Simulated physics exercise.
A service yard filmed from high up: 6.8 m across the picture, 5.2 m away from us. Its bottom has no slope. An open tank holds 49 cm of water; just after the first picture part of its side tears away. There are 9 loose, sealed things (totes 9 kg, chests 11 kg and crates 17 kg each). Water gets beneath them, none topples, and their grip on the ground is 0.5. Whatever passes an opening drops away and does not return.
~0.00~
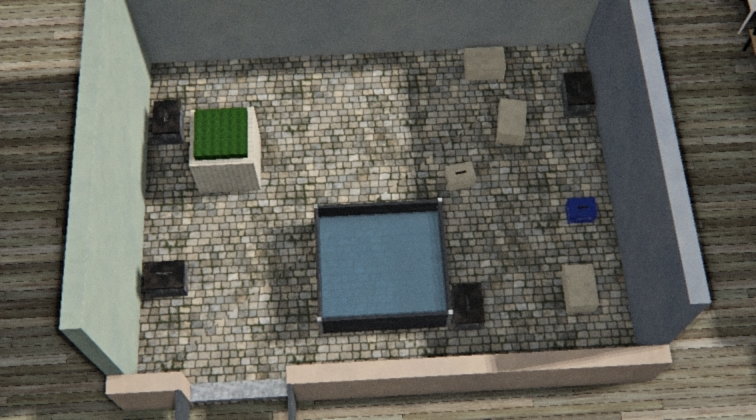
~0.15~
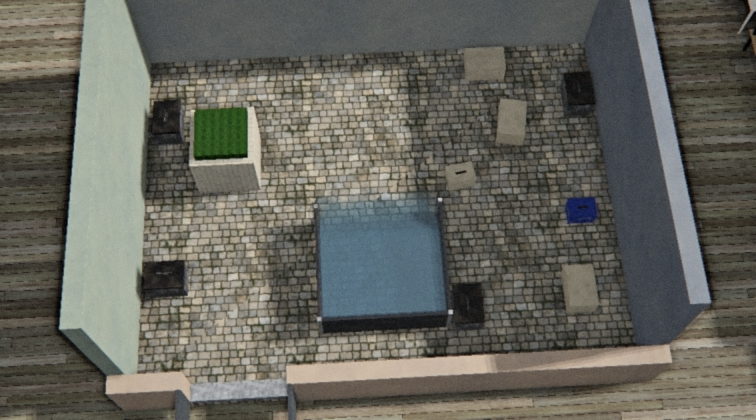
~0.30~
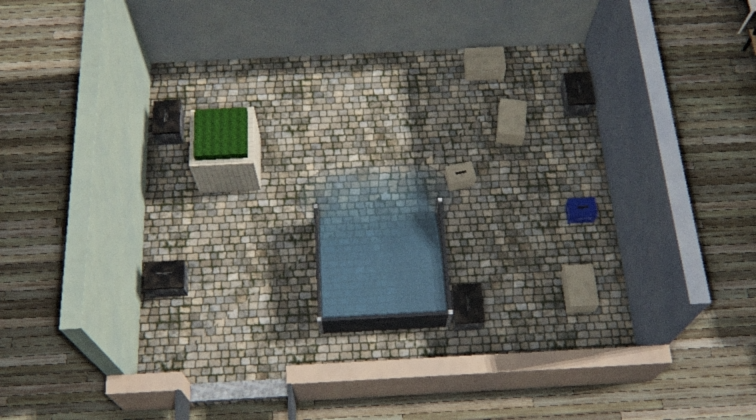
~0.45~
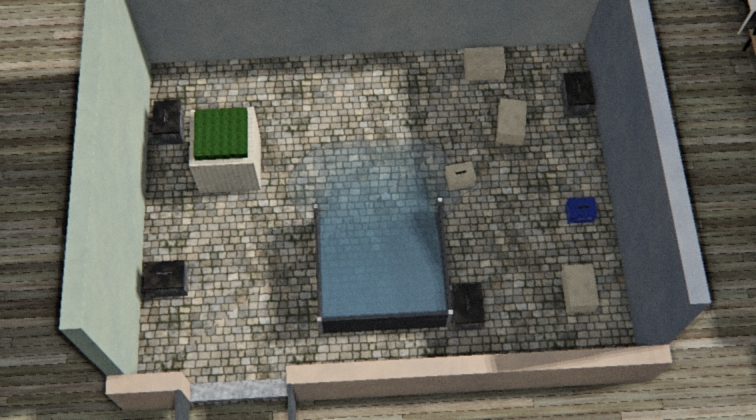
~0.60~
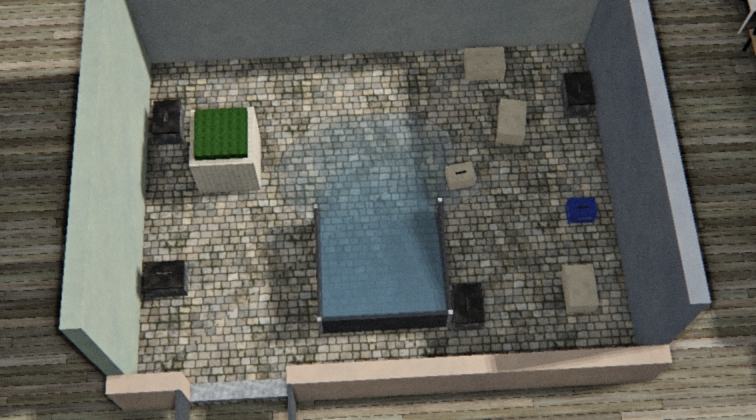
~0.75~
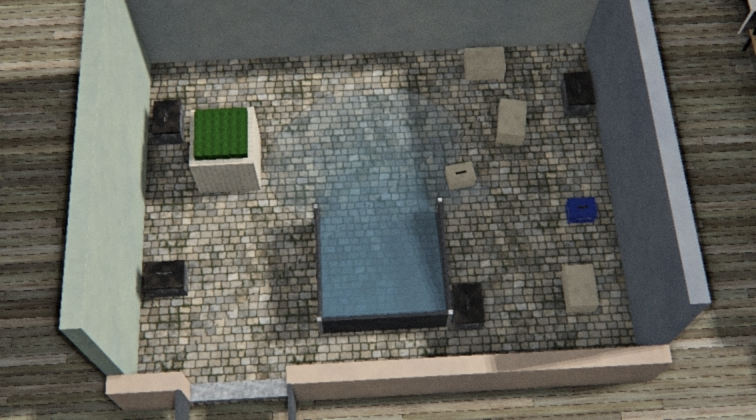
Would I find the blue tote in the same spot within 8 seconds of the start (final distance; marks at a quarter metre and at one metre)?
Blue tote slides a little.
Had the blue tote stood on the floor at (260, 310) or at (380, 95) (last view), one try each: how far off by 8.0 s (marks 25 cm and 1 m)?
In that order: It holds its place; it gets carried off.
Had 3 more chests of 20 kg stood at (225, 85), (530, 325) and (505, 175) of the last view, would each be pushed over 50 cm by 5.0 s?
In that order: More, less, short of it.
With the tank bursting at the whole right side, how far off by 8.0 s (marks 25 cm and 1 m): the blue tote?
In that case the blue tote travels far.
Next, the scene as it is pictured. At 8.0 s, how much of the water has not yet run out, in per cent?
About 100 per cent.
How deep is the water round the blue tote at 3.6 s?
About 0 cm.
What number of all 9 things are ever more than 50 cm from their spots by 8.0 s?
5 of them.
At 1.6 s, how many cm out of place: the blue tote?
About 0 cm.
After 1.6 s the blue tote is near (583, 207), 0.0 m from its start, aground; 0 of 9 are out; 0 afloat.
After 3.6 s the blue tote is near (583, 207), 0.0 m from its start, aground; 0 of 9 are out; 1 afloat.
After 5.6 s the blue tote is near (580, 234), 0.4 m from its start, aground; 0 of 9 are out; 0 afloat.
After 8.0 s the blue tote is near (573, 249), 0.7 m from its start, aground; 0 of 9 are out; 0 afloat.
